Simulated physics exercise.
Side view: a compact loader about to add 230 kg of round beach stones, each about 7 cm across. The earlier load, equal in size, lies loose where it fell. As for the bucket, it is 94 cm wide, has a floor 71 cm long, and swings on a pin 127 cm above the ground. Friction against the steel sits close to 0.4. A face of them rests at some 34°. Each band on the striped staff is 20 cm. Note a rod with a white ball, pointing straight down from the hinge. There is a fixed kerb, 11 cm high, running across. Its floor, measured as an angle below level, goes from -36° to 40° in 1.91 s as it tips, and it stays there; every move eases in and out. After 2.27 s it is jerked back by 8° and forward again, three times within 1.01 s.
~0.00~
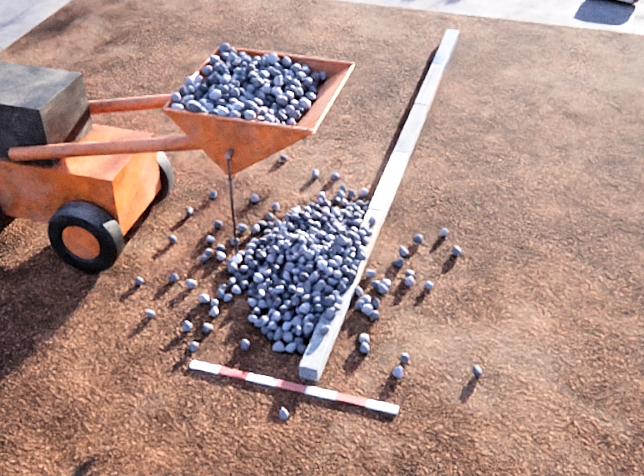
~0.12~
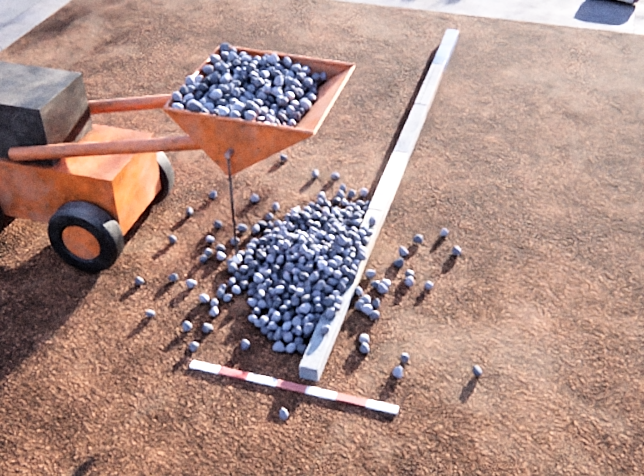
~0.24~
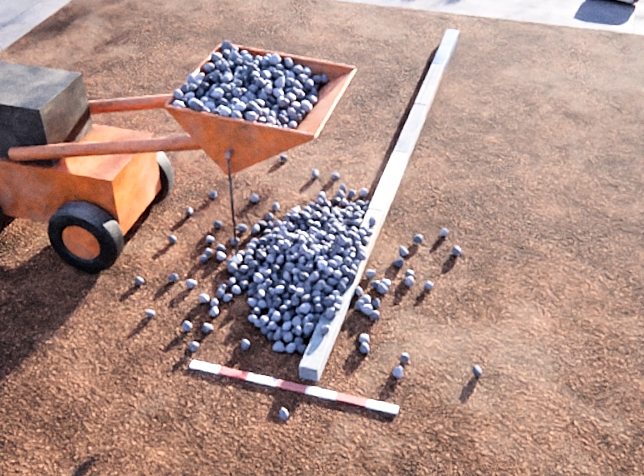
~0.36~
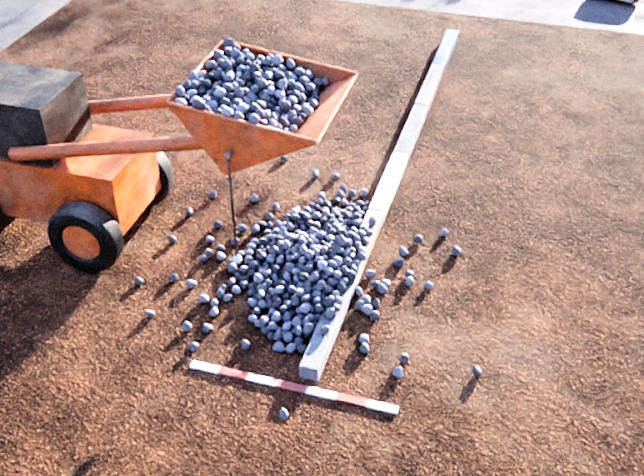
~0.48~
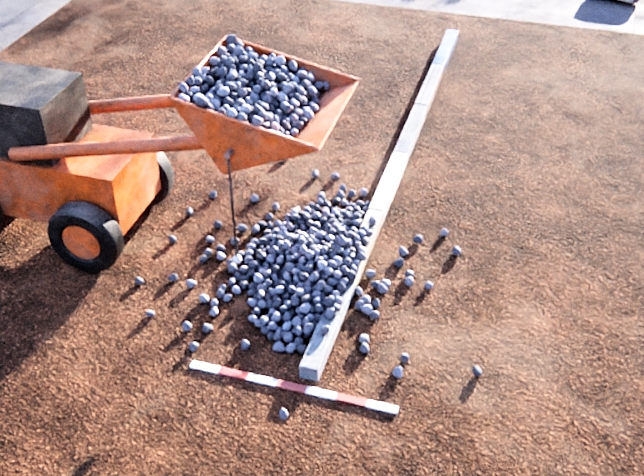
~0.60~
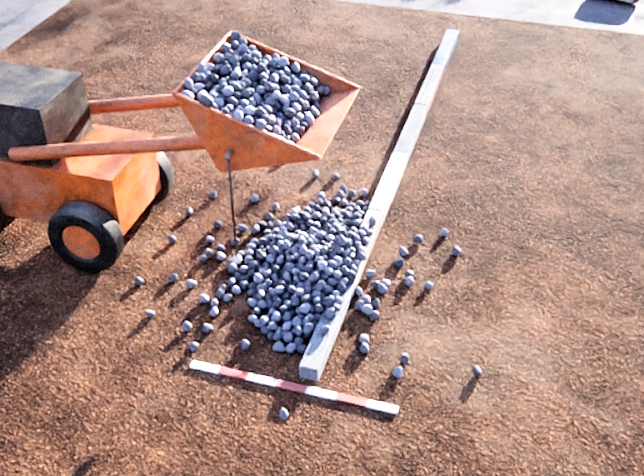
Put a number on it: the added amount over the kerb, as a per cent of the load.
86 percent, roughly.
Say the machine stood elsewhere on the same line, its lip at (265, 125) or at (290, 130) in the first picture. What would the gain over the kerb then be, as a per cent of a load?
The first would add some 30 per cent and the second some 60 per cent.
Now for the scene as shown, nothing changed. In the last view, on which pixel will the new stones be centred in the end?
The middle lies near (402, 280) in the last picture.
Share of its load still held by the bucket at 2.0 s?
Held: Around 10 % of the load.
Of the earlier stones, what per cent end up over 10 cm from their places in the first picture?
I'd put it at about 5 per cent.
After 1.4 s the floor is at 28°; in per cent of one load, 88 in the bucket, 108 on this side of the kerb, 4 over the kerb; the foremost stones are at (429, 299).
After 2.0 s the floor is at 40°; in per cent of one load, 10 in the bucket, 133 on this side of the kerb, 57 over the kerb; the foremost stones are at (460, 297).
After 3.7 s the floor is at 40°; in per cent of one load, 0 in the bucket, 109 on this side of the kerb, 91 over the kerb; the foremost stones are at (575, 339).
After 6.1 s the floor is at 40°; in per cent of one load, 0 in the bucket, 109 on this side of the kerb, 91 over the kerb; the foremost stones are at (575, 339). Net gain over the kerb, 86.
